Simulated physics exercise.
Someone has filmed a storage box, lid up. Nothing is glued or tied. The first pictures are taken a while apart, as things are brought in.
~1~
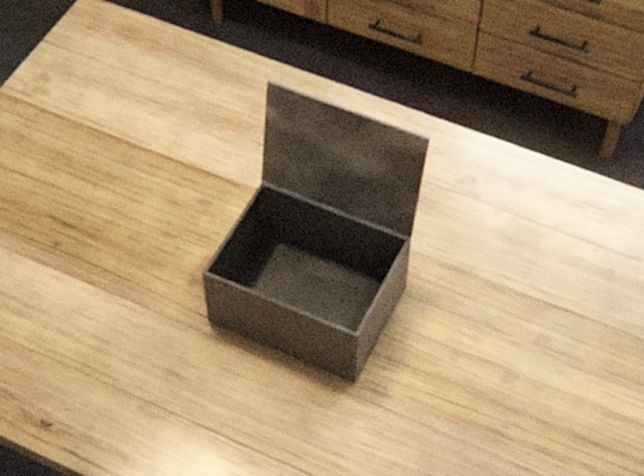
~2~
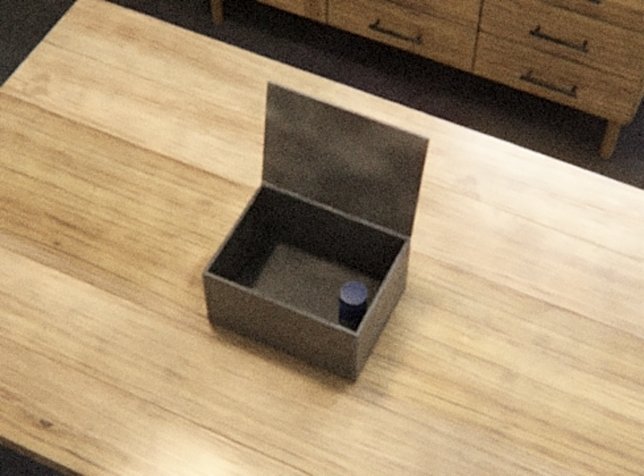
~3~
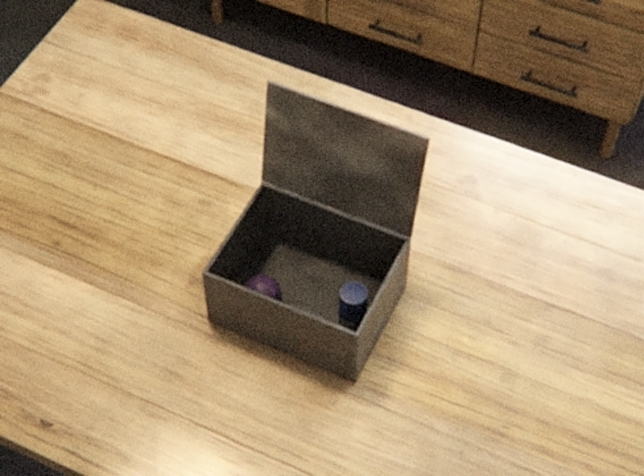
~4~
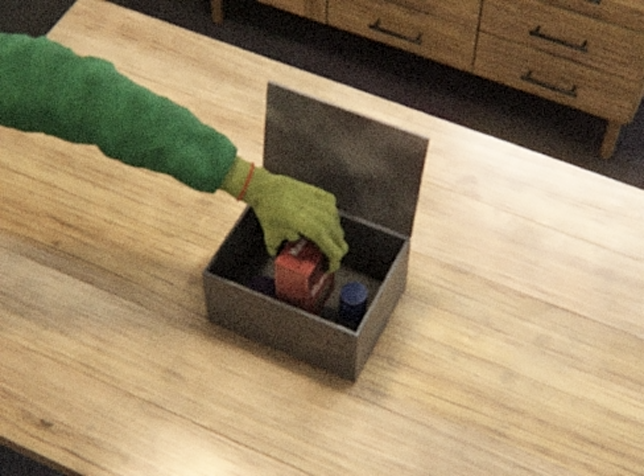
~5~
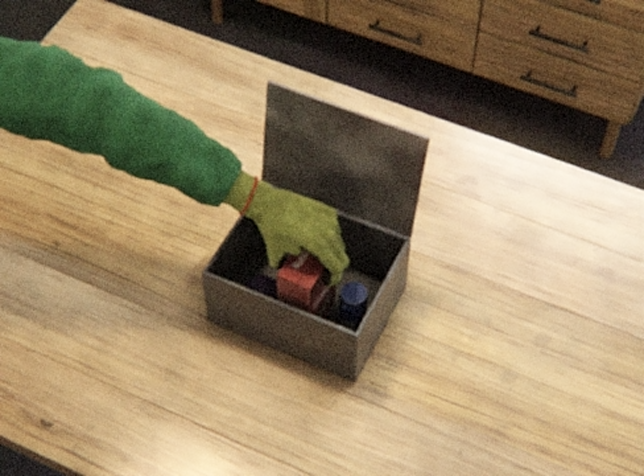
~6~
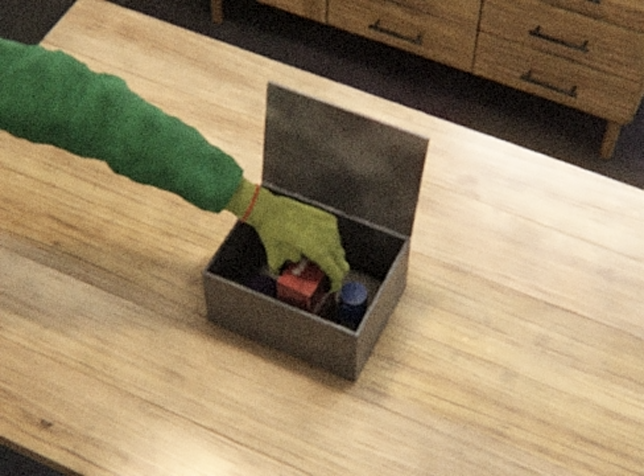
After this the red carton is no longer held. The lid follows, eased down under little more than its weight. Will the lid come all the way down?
The lid will not close.
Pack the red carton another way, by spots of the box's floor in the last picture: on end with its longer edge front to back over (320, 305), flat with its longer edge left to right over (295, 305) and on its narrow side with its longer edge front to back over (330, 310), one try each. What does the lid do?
In the first case it stays ajar; in the second case it shuts flat; in the third case it closes.
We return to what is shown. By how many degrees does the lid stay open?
Some 12° above the rim.
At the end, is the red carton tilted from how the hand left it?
It keeps its pose.
Then, 1.40 s later than the last frame, lid 72° above the rim.
Then, 1.80 s later than the last frame, lid 40° above the rim.
When it is over, lid 12° above the rim; all 3 as before. End places, in pixels of the last picture, red carton near (307, 295).
